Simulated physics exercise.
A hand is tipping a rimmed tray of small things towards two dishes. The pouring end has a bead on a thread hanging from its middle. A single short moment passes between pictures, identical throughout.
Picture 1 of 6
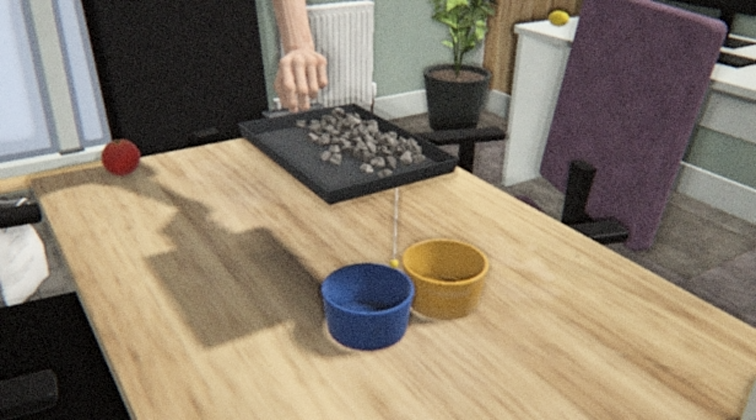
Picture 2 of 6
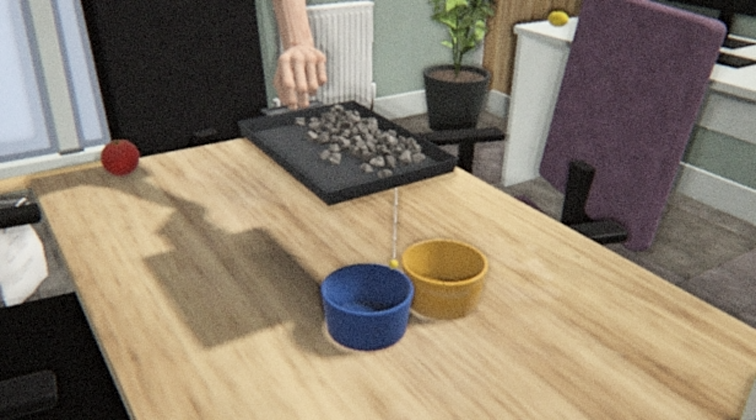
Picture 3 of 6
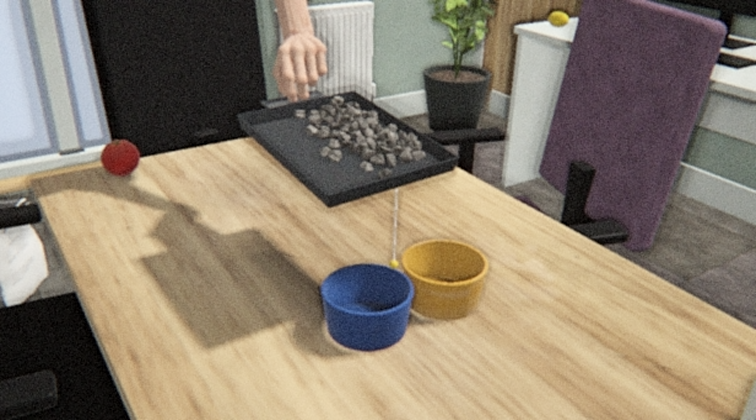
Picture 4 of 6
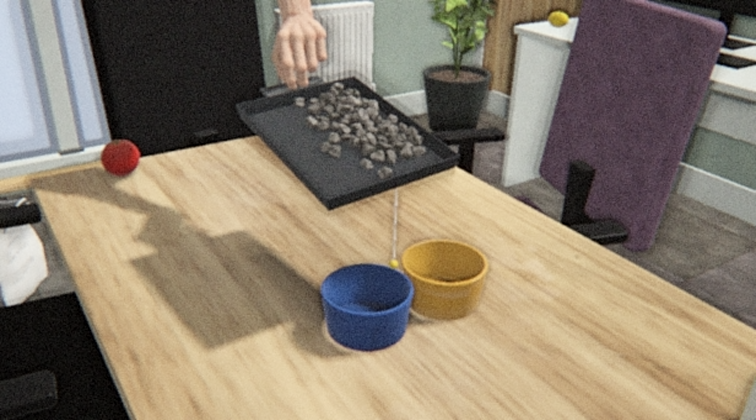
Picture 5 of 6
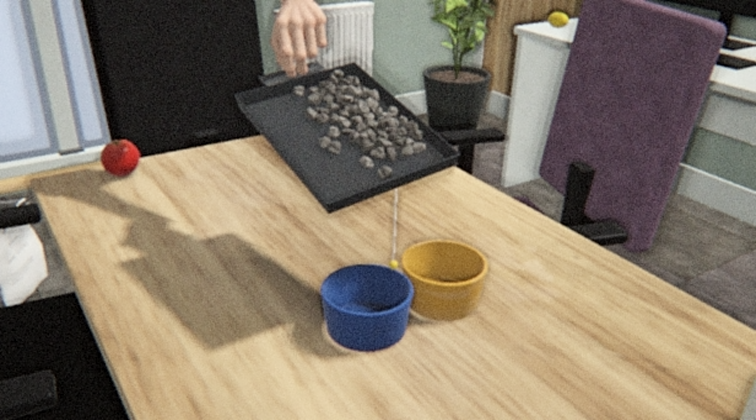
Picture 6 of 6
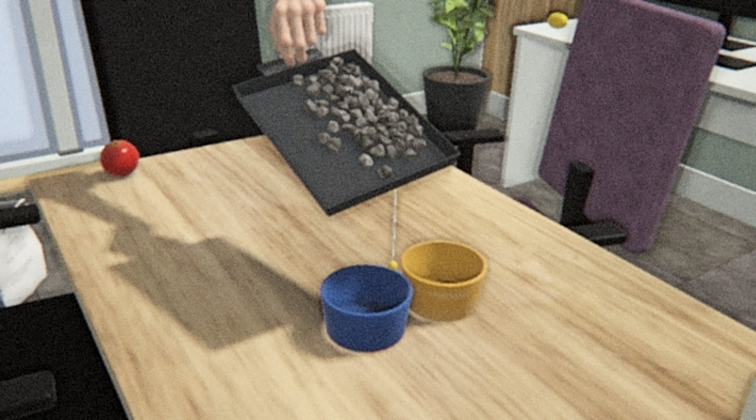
Above a wooden table, a hand gradually tilts a black tray of gravel toward two bowls.
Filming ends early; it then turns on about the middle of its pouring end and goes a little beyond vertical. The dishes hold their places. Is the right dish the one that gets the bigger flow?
No.
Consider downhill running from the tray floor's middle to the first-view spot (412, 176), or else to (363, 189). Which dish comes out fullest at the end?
The rightmost dish, then the leftmost dish.
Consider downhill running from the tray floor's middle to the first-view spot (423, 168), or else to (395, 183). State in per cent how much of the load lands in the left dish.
For the first aim it is 0 in a hundred, for the second 10 in a hundred.
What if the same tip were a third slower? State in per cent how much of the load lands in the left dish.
It would be some 50 in a hundred.
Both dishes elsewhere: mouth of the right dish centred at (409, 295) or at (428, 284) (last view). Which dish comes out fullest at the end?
The first time it's the left-side dish, the second time it's the left-side dish.
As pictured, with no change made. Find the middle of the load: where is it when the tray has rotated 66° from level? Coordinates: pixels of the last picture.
About (355, 183).
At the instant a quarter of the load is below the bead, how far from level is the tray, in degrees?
Around 80 degrees of turn.
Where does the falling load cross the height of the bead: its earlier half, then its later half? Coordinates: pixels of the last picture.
Roughly at (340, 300) first, and then at (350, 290).
Just after the last frame, tray tipped steeply; almost all on the tray; about a tenth in the air.
A moment on, tray tipped past a quarter turn; about a tenth on the tray; roughly a quarter in the left dish; roughly a third outside both; about a tenth in the air.
Further on, tray tipped past a quarter turn; roughly half in the left dish; roughly half outside both.
When it is over, tray tipped past a quarter turn; roughly half in the left dish; not one in the right dish; roughly half outside both.
